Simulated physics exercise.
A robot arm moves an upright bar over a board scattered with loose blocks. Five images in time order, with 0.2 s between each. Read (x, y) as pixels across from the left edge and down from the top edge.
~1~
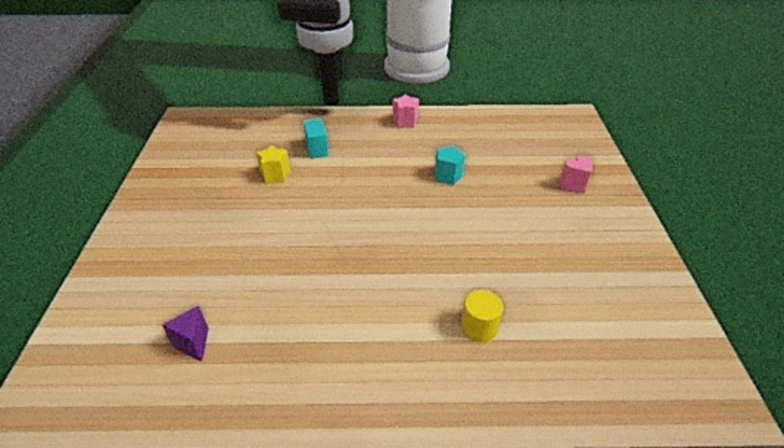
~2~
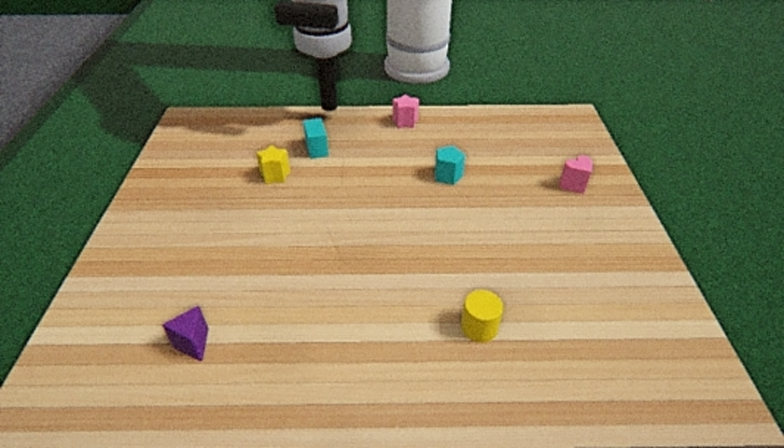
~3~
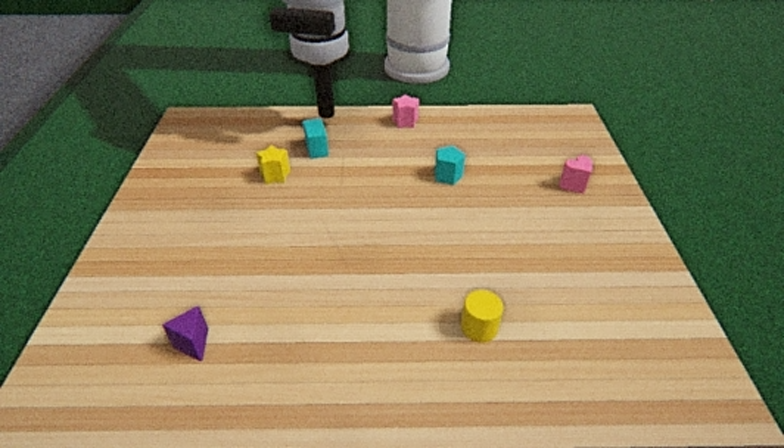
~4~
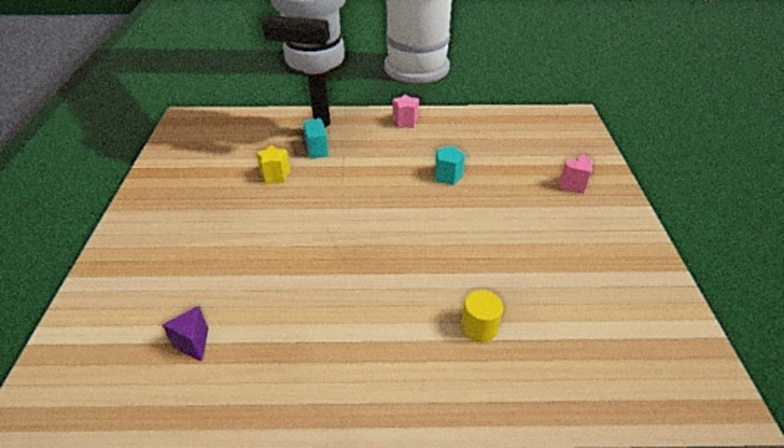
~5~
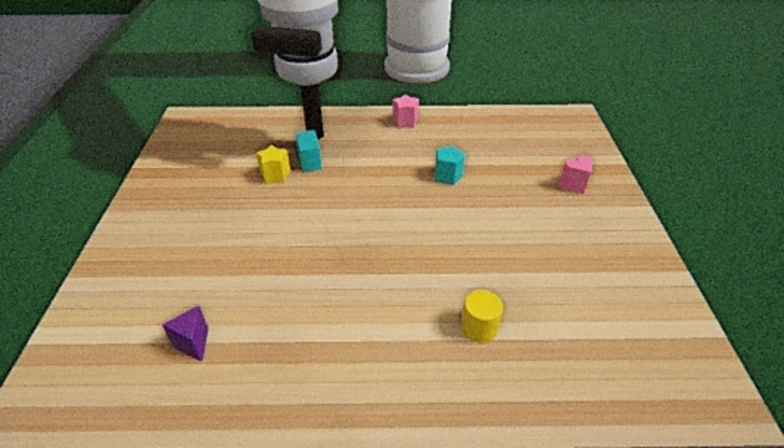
On a wooden board, a robot arm moving its dark bar forward and nudging a turquoise block slightly toward a yellow star block.
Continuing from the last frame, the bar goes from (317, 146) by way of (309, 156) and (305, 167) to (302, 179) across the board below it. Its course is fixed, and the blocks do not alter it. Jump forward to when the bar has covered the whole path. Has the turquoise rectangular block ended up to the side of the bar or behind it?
I'd say no.
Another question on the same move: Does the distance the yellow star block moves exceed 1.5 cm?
No, I don't think so.
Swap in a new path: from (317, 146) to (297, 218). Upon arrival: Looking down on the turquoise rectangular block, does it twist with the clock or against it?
Verdict: Clockwise.
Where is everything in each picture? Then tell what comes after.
Bar's lower end at (331, 102); yellow star block at (271, 154); turquoise rectangular block at (314, 127), in the first picture.
Bar at (330, 107); blocks still, in the second picture.
Bar at (327, 115); blocks still, in the third picture.
Bar at (322, 124); blocks still, in the fourth picture.
Bar at (315, 136); yellow star block at (271, 154); turquoise rectangular block at (307, 139), in the fifth picture.
On the path given first. Halfway along, bar at (305, 151); yellow star block at (269, 155); turquoise rectangular block at (298, 156).
At the end, bar at (301, 168); yellow star block at (266, 158), turned 45° clockwise; turquoise rectangular block at (289, 173).
